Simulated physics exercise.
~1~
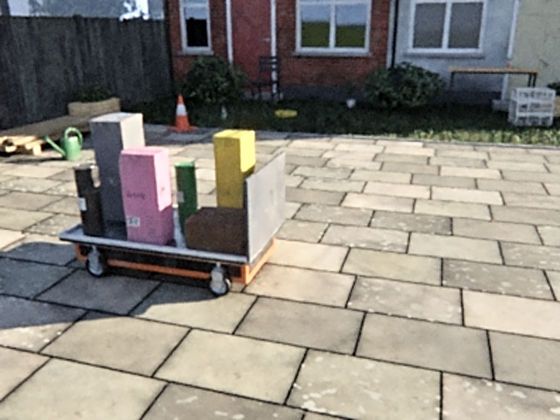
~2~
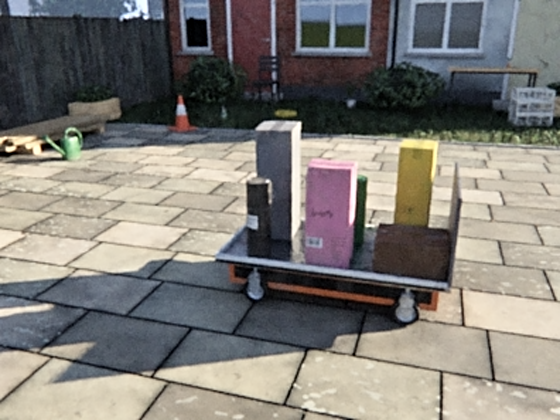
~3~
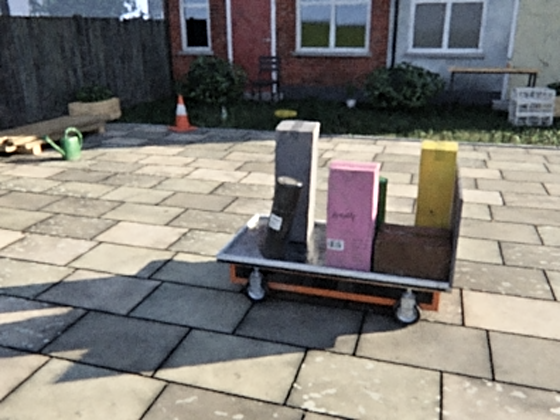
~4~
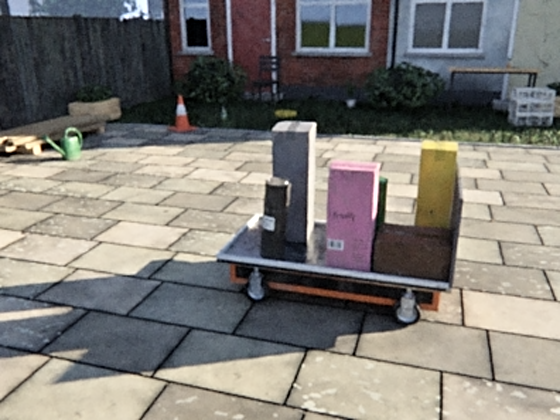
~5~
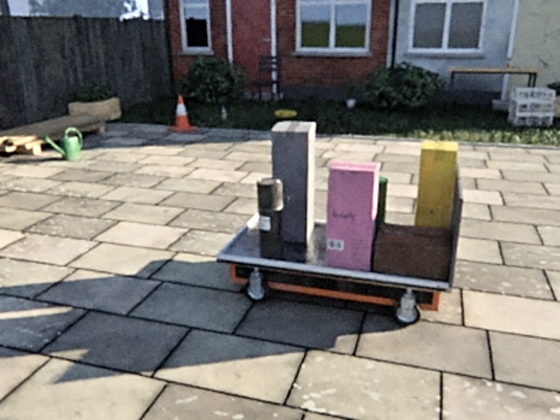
The clip shows a wheeled cart carrying upright grey, pink, yellow, black and green items and a brown box rolling right across a paved yard and stopping. The load shifts right, the black canister tilts and settles upright, and everything remains aboard.
